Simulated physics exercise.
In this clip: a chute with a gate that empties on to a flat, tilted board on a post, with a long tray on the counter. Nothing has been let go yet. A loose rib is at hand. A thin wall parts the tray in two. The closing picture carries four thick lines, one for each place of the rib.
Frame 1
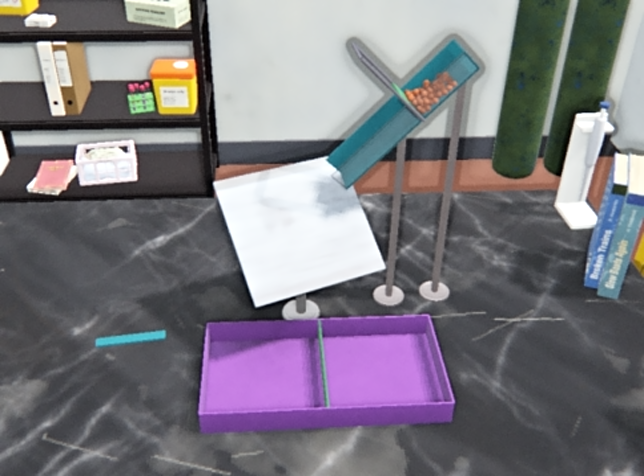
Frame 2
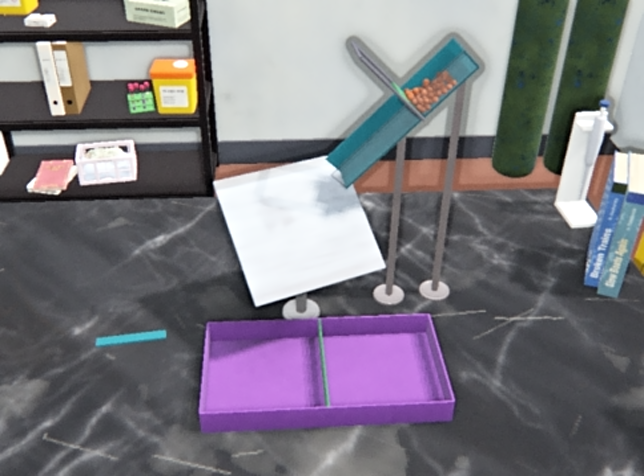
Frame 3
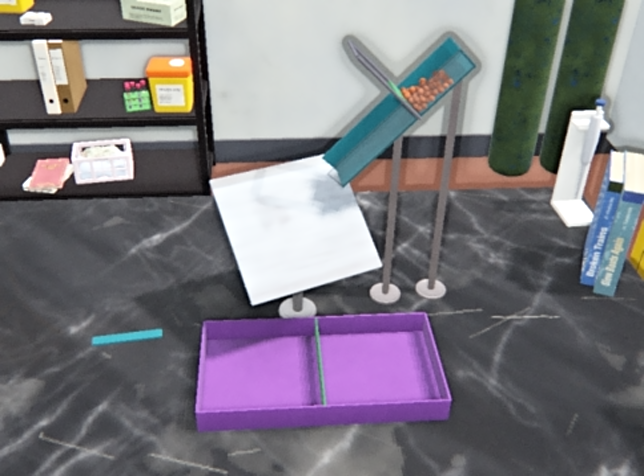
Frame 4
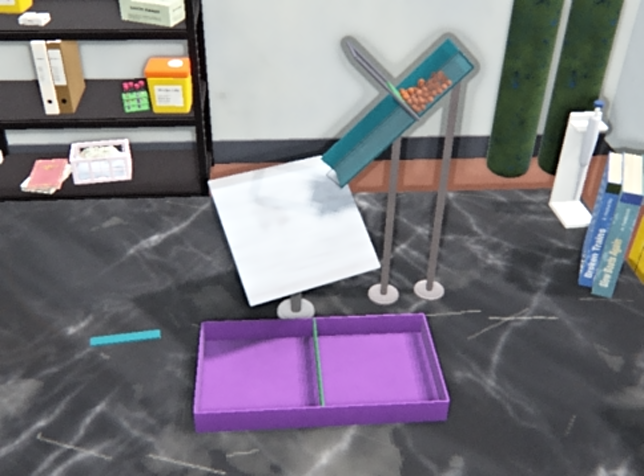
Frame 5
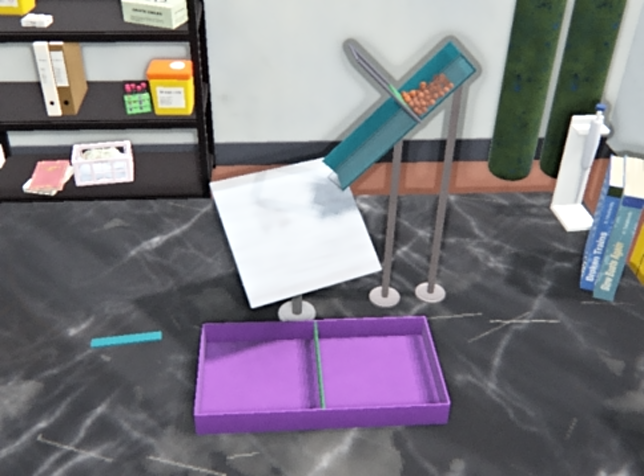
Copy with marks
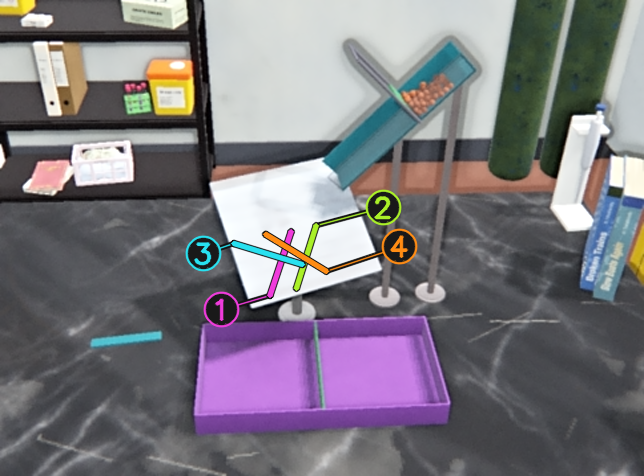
On a dark marble counter, orange pellets sit behind a chute's gate above a tilted white board.
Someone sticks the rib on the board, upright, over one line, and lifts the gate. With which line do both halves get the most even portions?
It is 1.
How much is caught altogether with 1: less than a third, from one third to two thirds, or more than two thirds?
Line 1 gives more than two thirds.
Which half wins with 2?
Left.
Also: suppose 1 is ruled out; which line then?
Line 2.
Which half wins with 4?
The right half.
On the marked copy, line 1 from (291, 231) to (270, 295); line 2 from (316, 225) to (296, 288); line 3 from (233, 243) to (302, 264); line 4 from (265, 234) to (326, 271).
Choosing 1, of what is caught, close to half in the left half, close to half in the right.
Choosing 2, of what is caught, the bulk in the left half, close to a quarter in the right.
Choosing 3, of what is caught, a small share in the left half, all but a few in the right.
Choosing 4, of what is caught, a small share in the left half, all but a few in the right.
